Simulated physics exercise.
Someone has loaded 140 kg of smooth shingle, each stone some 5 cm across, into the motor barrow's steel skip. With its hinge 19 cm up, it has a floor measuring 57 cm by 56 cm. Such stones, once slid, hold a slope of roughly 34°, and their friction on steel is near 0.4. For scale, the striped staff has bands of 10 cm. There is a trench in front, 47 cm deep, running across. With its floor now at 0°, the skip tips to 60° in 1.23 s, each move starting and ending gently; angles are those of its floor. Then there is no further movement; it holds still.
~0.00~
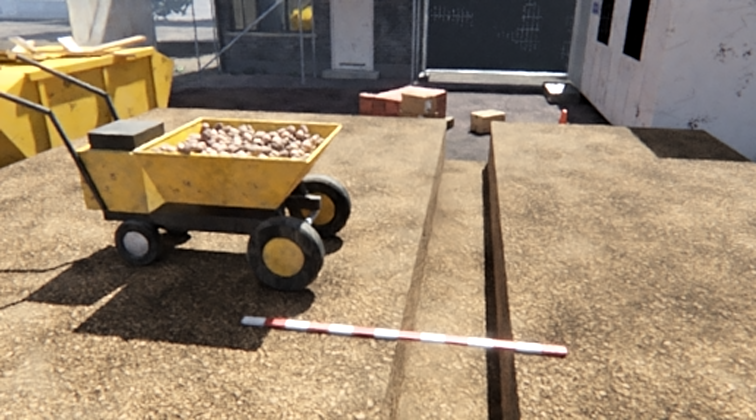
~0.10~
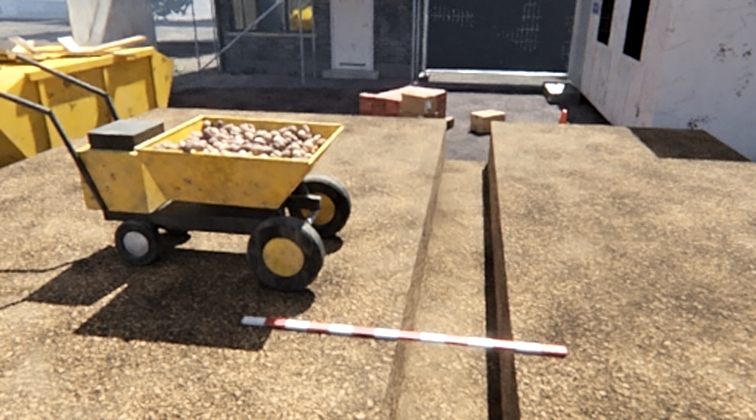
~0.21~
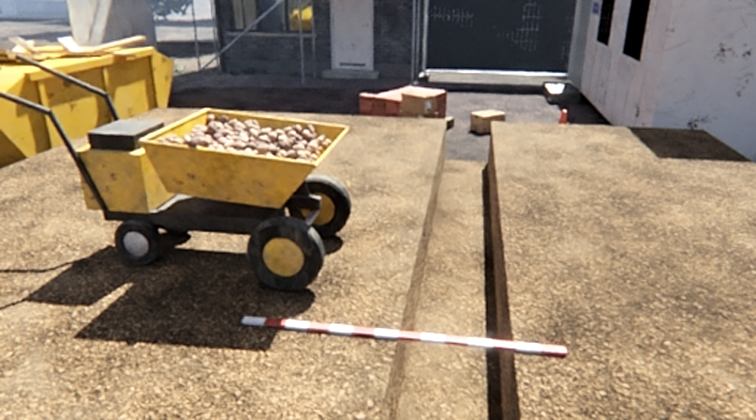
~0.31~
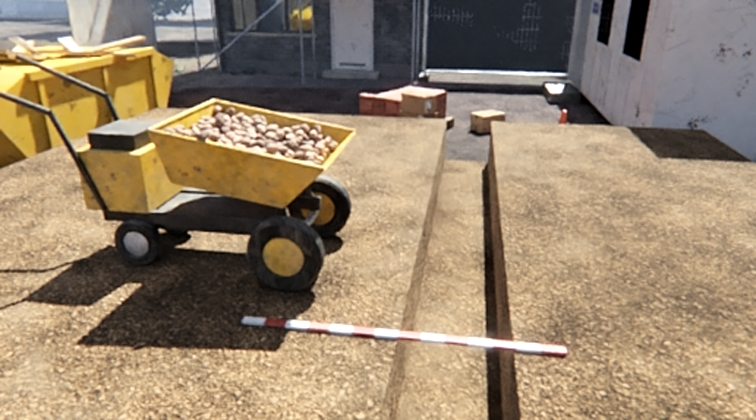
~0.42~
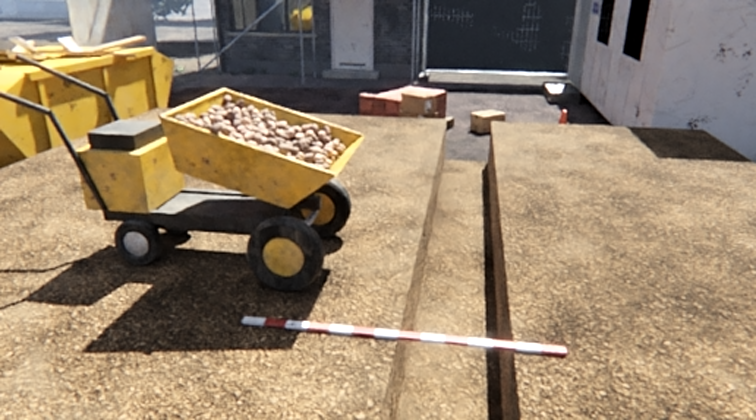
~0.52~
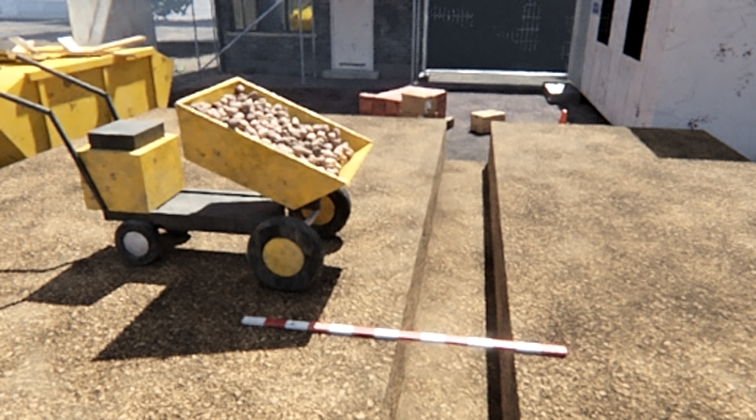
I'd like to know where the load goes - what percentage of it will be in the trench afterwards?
I would put it at about 81 per cent.
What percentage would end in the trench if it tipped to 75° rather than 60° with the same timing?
Roughly 100 per cent would end in the trench.
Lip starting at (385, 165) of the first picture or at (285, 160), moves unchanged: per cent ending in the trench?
Roughly 60 in a hundred, then 60 in a hundred.
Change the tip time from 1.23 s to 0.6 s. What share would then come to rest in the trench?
Roughly 85% would finish there.
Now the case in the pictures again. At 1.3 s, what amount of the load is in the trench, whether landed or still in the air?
25 per cent, give or take.
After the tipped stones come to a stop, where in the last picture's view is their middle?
(455, 339).
After 0.9 s the floor is at 50°; 100 % in the skip; the foremost stones are at (385, 192).
After 1.3 s the floor is at 60°; 70 % in the skip, 4 % short of the trench, 25 % in the trench; the foremost stones are at (474, 338).
After 1.7 s the floor is at 60°; 41 % in the skip, 4 % short of the trench, 55 % in the trench; the foremost stones are at (497, 345).
After 3.6 s the floor is at 60°; 14 % in the skip, 5 % short of the trench, 81 % in the trench; the foremost stones are at (495, 329).
